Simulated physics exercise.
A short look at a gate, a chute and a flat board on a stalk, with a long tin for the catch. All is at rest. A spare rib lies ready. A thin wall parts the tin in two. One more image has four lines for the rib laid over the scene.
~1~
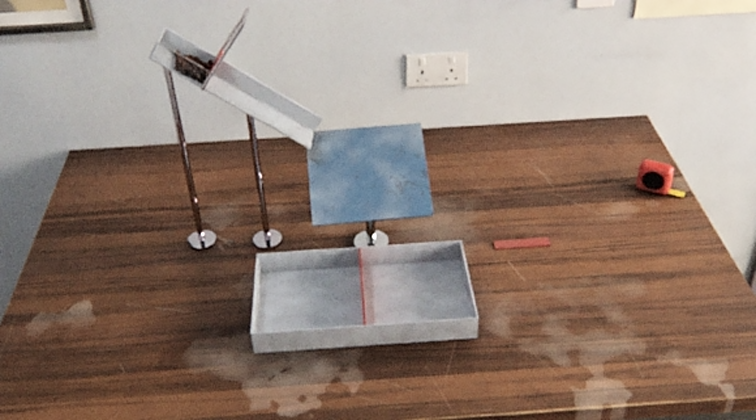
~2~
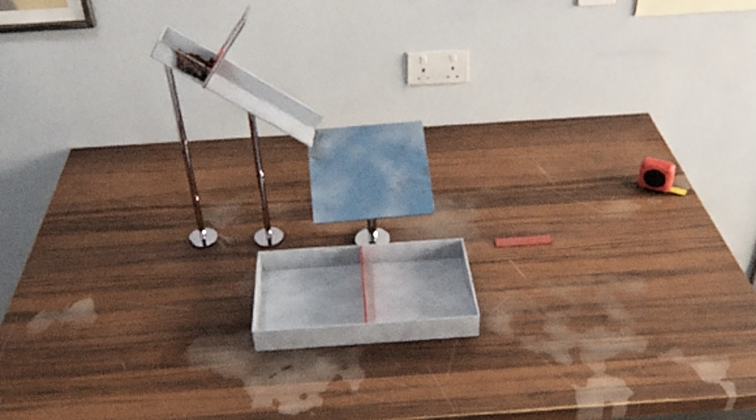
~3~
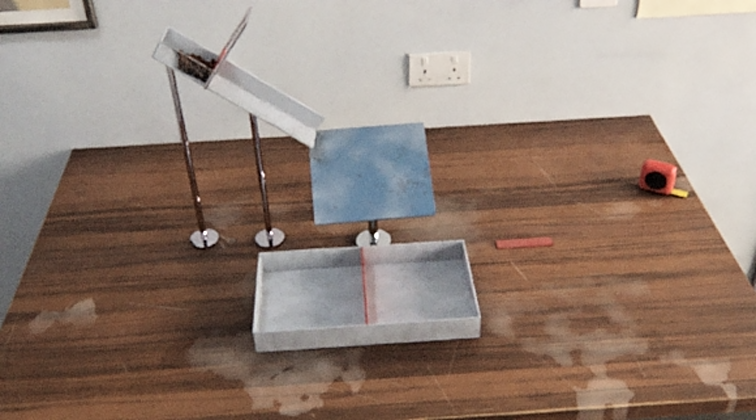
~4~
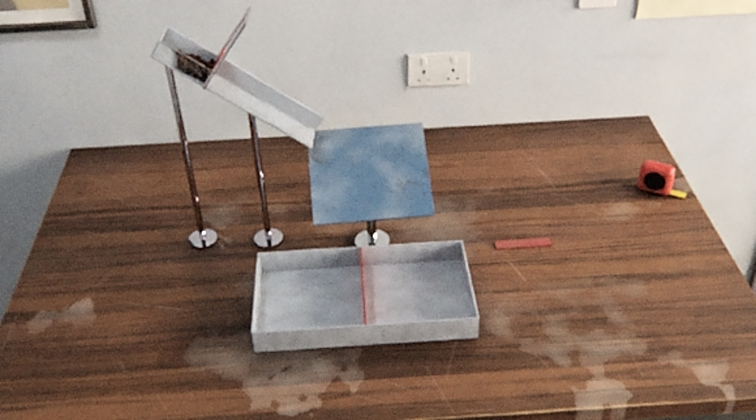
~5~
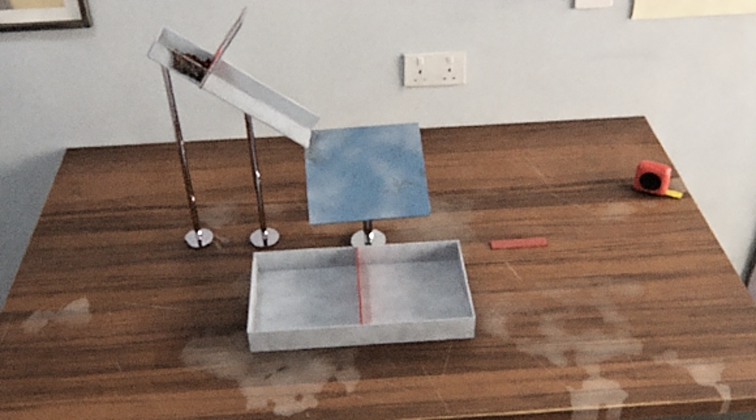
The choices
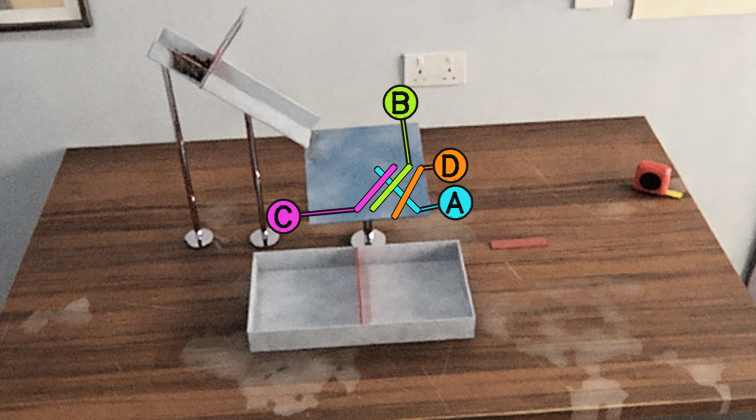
Nothing moves apart from a slight shift of the view: small dark pieces rest behind a closed gate in a raised, sloping white chute, beside a tilted blue board and a pale tin parted by a thin red wall.
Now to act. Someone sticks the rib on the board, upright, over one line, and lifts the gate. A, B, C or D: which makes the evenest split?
B is best.
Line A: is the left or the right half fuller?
More lands on the right.
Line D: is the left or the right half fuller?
More lands on the right.
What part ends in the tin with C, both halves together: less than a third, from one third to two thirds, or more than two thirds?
It is more than two thirds.
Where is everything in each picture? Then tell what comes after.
The first picture shows load behind the gate at (194, 69), allspice berries; lip of the chute at (312, 140), sloping fairly steeply.
The second picture shows middle of the board at (369, 170), tilted fairly steeply; middle of its low edge at (375, 218); of its high edge at (364, 125).
The third picture shows front corners of the tin at (254, 332) and (480, 317); front end of its middle wall at (367, 325); gate still shut at (221, 59).
The fourth picture shows middle of the load at (196, 68); lip at (313, 140).
The fifth picture shows middle of the load at (192, 68); lip at (309, 139).
On the marked copy, line A from (377, 169) to (417, 210); line B from (409, 166) to (372, 208); line C from (393, 167) to (357, 209); line D from (420, 168) to (394, 216).
With A, of what is caught, a small part in the left half, nearly all in the right.
With B, of what is caught, about two thirds in the left half, about a third in the right.
With C, of what is caught, nearly all in the left half, a small part in the right.
With D, of what is caught, a small part in the left half, most in the right.
